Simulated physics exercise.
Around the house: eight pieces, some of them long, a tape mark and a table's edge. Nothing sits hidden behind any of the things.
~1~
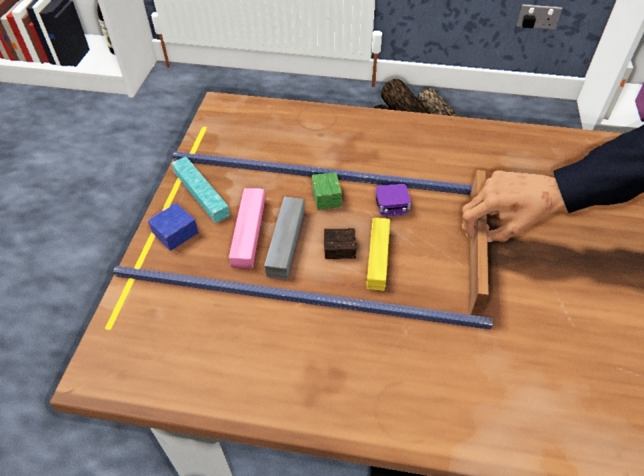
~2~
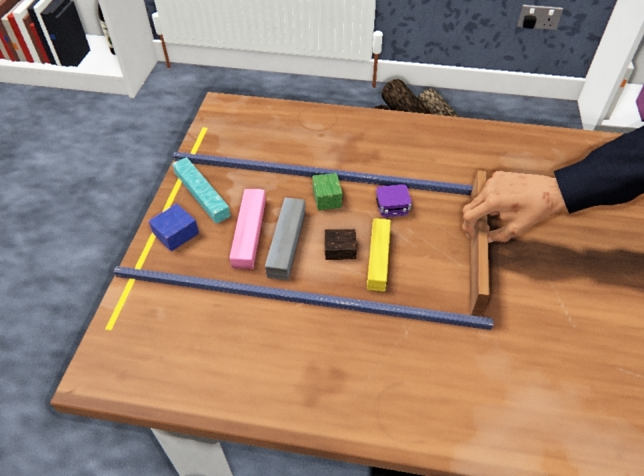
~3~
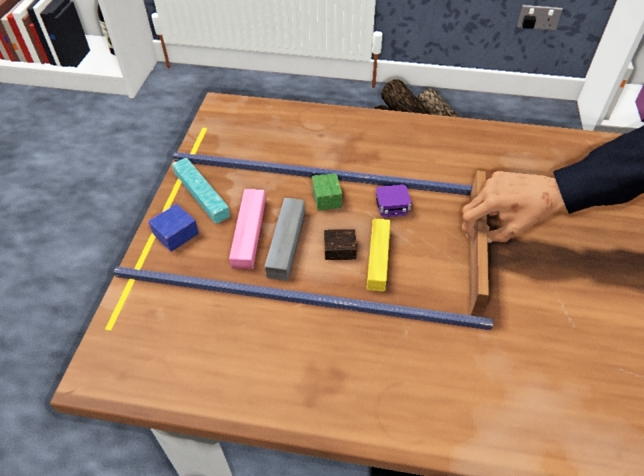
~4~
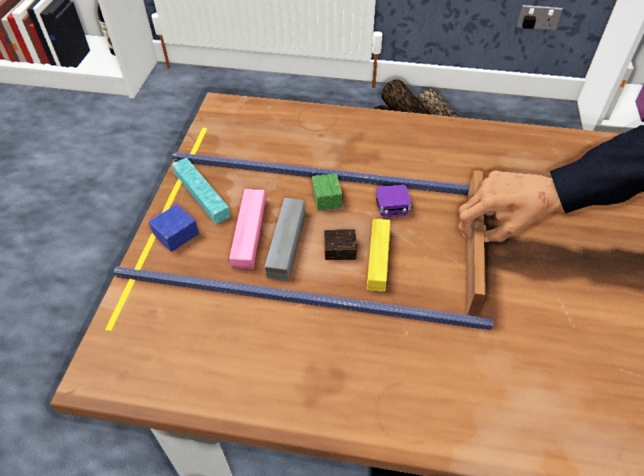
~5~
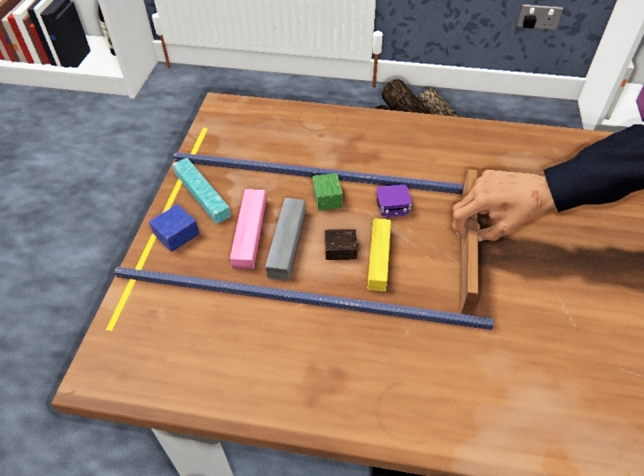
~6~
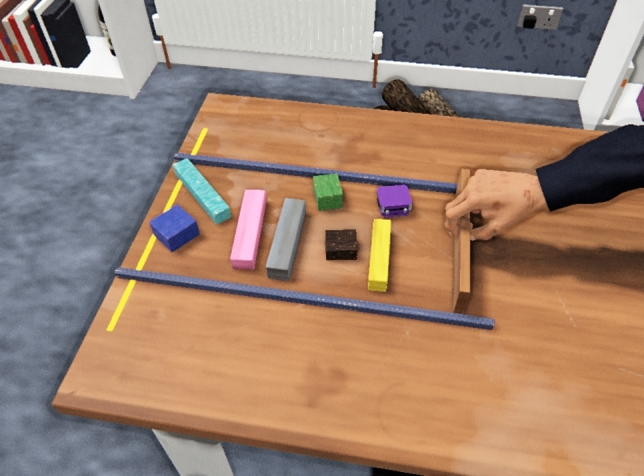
The footage shows a hand holding a wooden board upright on a table, at first almost still, then sliding it slightly left between two blue rods, while the eight colourful pieces between the rods stay in place.
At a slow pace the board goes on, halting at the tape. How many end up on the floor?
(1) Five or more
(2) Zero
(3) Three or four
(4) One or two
(1) Five or more.
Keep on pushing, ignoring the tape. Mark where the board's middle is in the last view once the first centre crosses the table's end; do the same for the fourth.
At (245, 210) for the first, at (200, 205) for the fourth.
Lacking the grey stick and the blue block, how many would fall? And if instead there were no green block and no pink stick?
That gives 4 for the first pair taken away and 4 for the second.
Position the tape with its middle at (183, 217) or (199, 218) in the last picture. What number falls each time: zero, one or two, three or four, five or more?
First tape: At least five; second: Either three or four.
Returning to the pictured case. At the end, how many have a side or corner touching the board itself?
That number would be 2.
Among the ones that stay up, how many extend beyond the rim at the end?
I count 1 overhanging.
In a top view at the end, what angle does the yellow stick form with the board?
Out of line by around 0°.
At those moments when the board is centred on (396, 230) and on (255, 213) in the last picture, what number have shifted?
At the first spot 1, then 8.
Soon after, none off yet; blue block at rest near (175, 228); turquoise bar at rest near (201, 190); pink stick at rest near (249, 228).
After that, none off yet; blue block moving near (165, 230); turquoise bar displaced a little near (178, 188); pink stick displaced a little near (203, 222).
And then, two off so far; blue block on its way down near (134, 337); turquoise bar on its way down near (150, 265); pink stick tilting well over near (129, 220).
In the end, the number that fall off is five or more; gone, black block, green block, grey stick, pink stick, turquoise bar and blue block.
